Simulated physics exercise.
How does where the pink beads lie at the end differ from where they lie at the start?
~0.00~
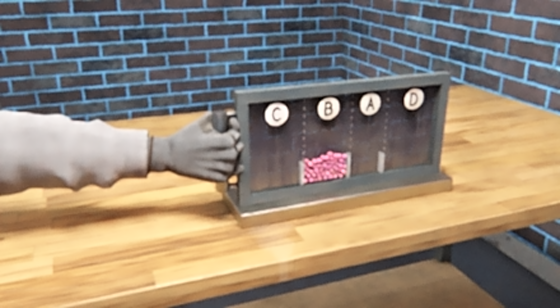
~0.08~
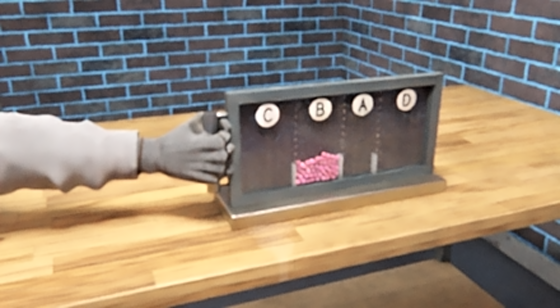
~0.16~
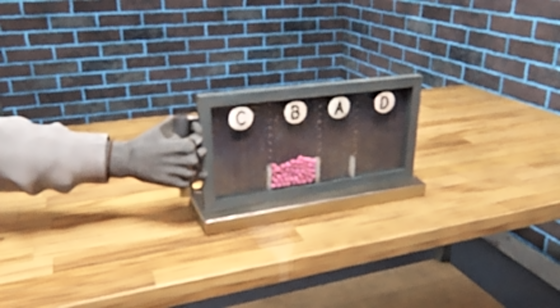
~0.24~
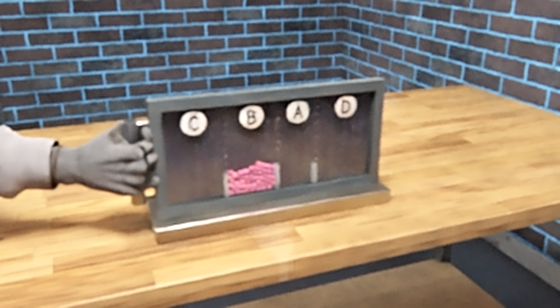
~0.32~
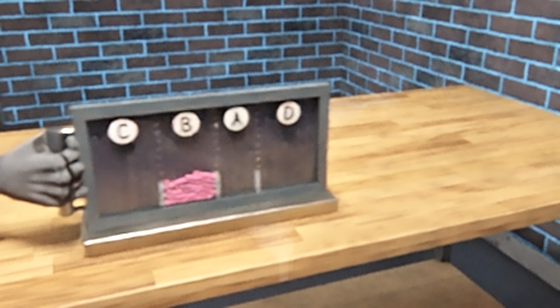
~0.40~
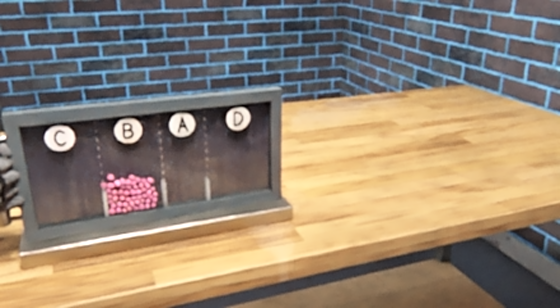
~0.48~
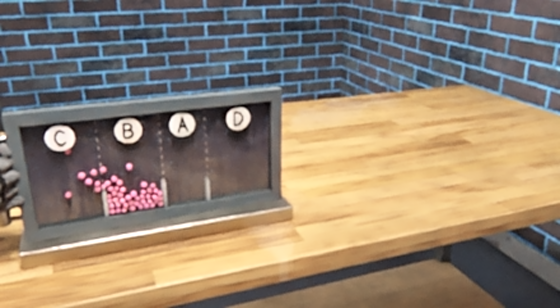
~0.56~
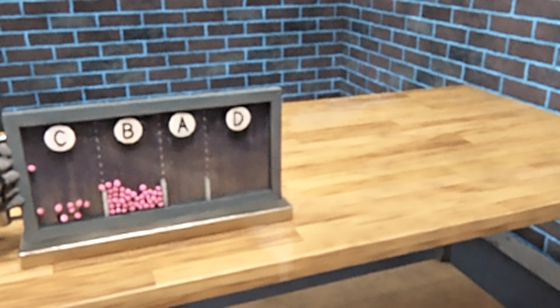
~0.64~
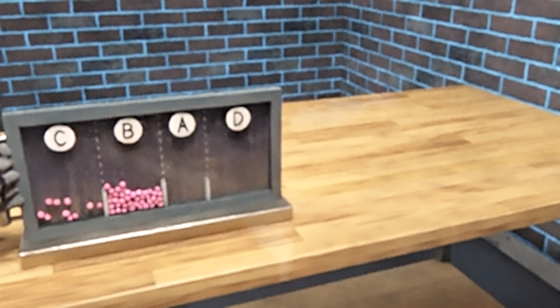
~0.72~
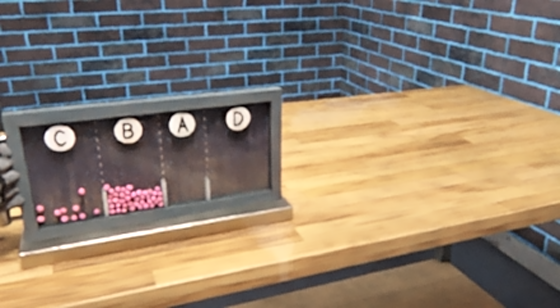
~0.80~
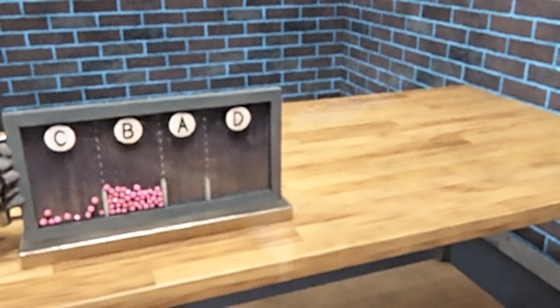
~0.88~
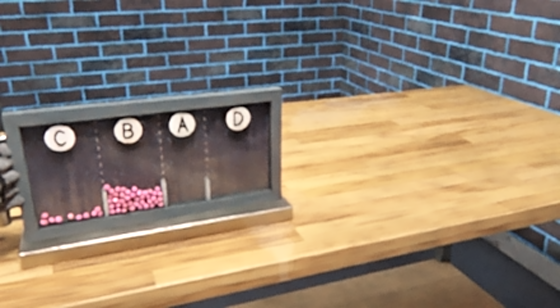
At the start the beads are all heaped in strip B, near the middle of the view. By the end they are far to the left with the case, most still in B and some lying along the bottom of C.
